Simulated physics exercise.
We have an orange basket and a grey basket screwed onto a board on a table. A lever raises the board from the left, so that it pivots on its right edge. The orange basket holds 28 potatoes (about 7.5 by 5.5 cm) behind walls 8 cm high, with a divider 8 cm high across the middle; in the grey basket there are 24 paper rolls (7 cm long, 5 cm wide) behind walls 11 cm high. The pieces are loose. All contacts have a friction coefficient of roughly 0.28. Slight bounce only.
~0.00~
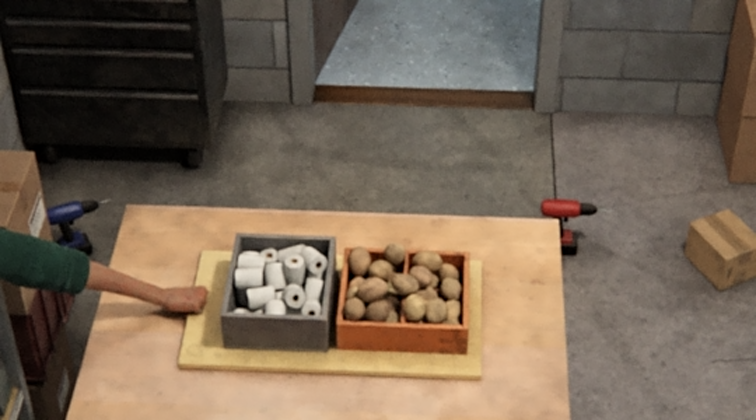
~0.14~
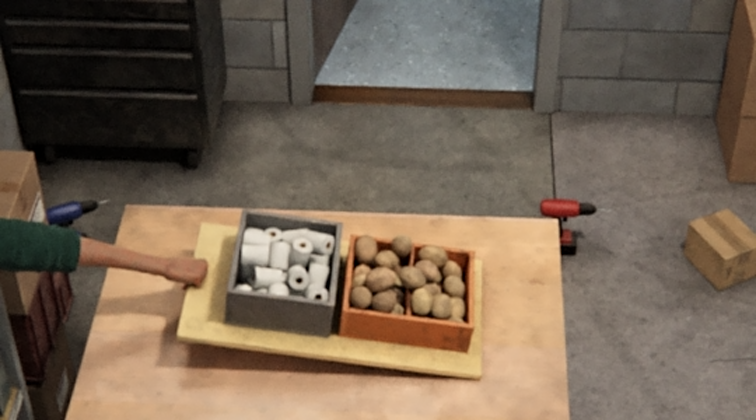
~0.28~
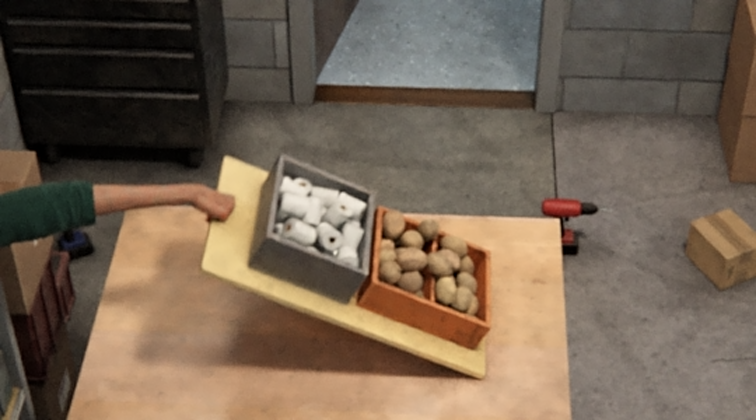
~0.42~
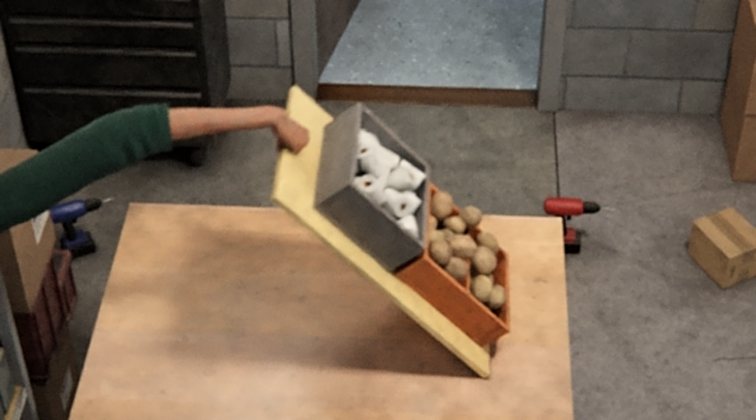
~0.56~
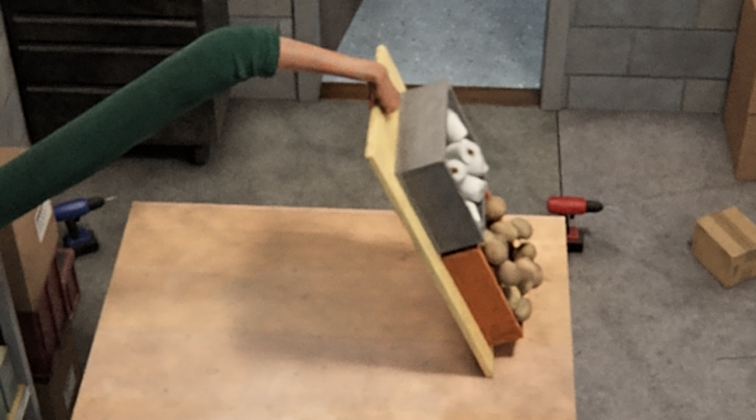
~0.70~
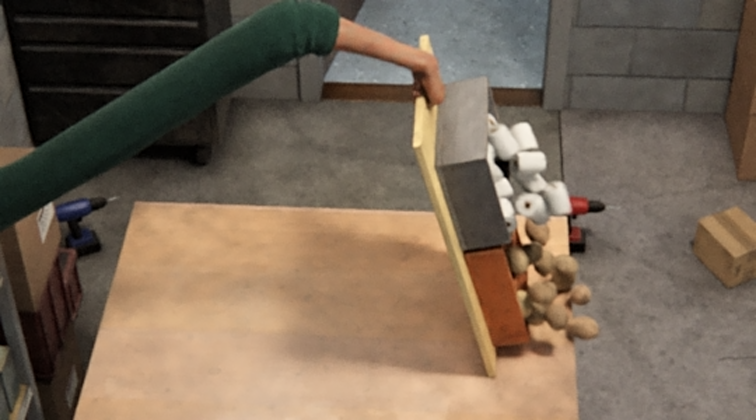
In the video, a hand lifts the left side of a board holding a grey basket of paper rolls and an orange basket of potatoes, tilting it steeply rightward until potatoes and then rolls tumble out.
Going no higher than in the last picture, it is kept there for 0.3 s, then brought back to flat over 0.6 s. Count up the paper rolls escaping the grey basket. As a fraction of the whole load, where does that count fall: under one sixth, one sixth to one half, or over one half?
It falls over one half of the load.
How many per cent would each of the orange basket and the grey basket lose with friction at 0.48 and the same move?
Orange basket 50, grey basket 80 per cent.
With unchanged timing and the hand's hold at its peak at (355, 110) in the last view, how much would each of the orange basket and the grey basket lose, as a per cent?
In that case orange basket sheds 40 percent of its load and grey basket sheds 50 percent.
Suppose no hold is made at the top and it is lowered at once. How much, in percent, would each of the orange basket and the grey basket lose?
In that case you'd see orange basket shed 50 percent of its load and grey basket shed 80 percent.
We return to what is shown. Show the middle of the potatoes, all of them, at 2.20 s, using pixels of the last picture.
The middle is around (496, 303).
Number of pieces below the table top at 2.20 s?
Roughly 25 in all.
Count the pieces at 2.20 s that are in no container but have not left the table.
About 5 of them.
After 0.94 s, tilt 75°; orange basket 14 in, 14 out and grey basket 9 in, 15 out.
After 1.24 s, tilt 49°; orange basket 14 in, 14 out and grey basket 6 in, 18 out.
After 1.66 s, tilt 0°; orange basket 14 in, 14 out and grey basket 5 in, 19 out.
Outcome (at 2.20 s), orange basket 14 in, 14 out and grey basket 5 in, 19 out. Asked share, 19 of 24, 79 per cent.
